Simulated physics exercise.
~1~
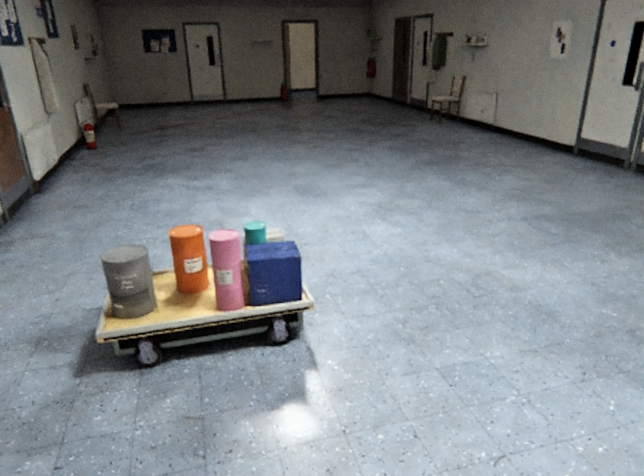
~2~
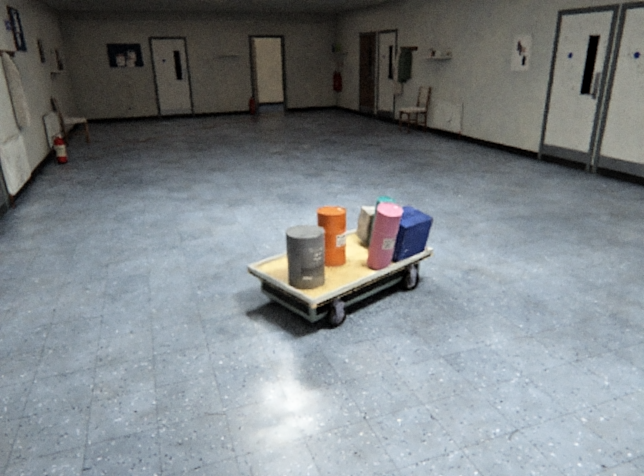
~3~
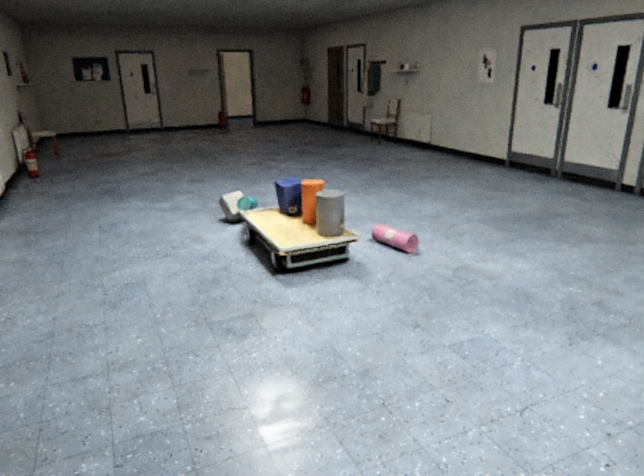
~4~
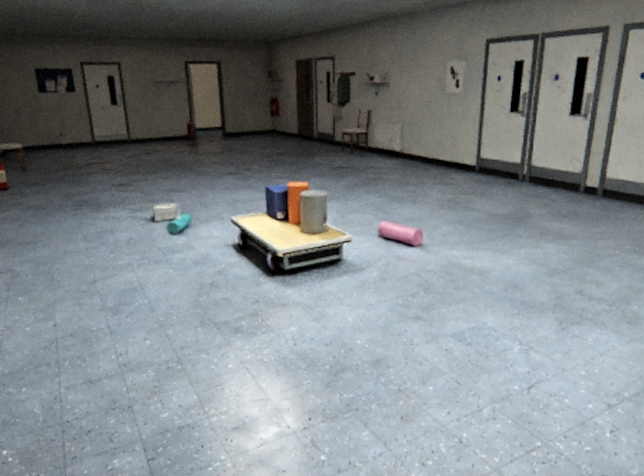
A flat wheeled cart carrying colourful containers crosses the blue-grey tiled floor of a large, dim hall with pale walls and several doors, seen from slightly above. On it stand a grey pail at the left, an orange canister, a pink canister, a turquoise one behind and a blue box at the right. The cart moves right and swings away from the viewer, and its load begins to lean. The pink canister tumbles off to the right, while the turquoise canister and a white parcel drop off to the left. The cart stops with the blue box, orange canister and grey pail upright aboard, the fallen items lying on the floor.
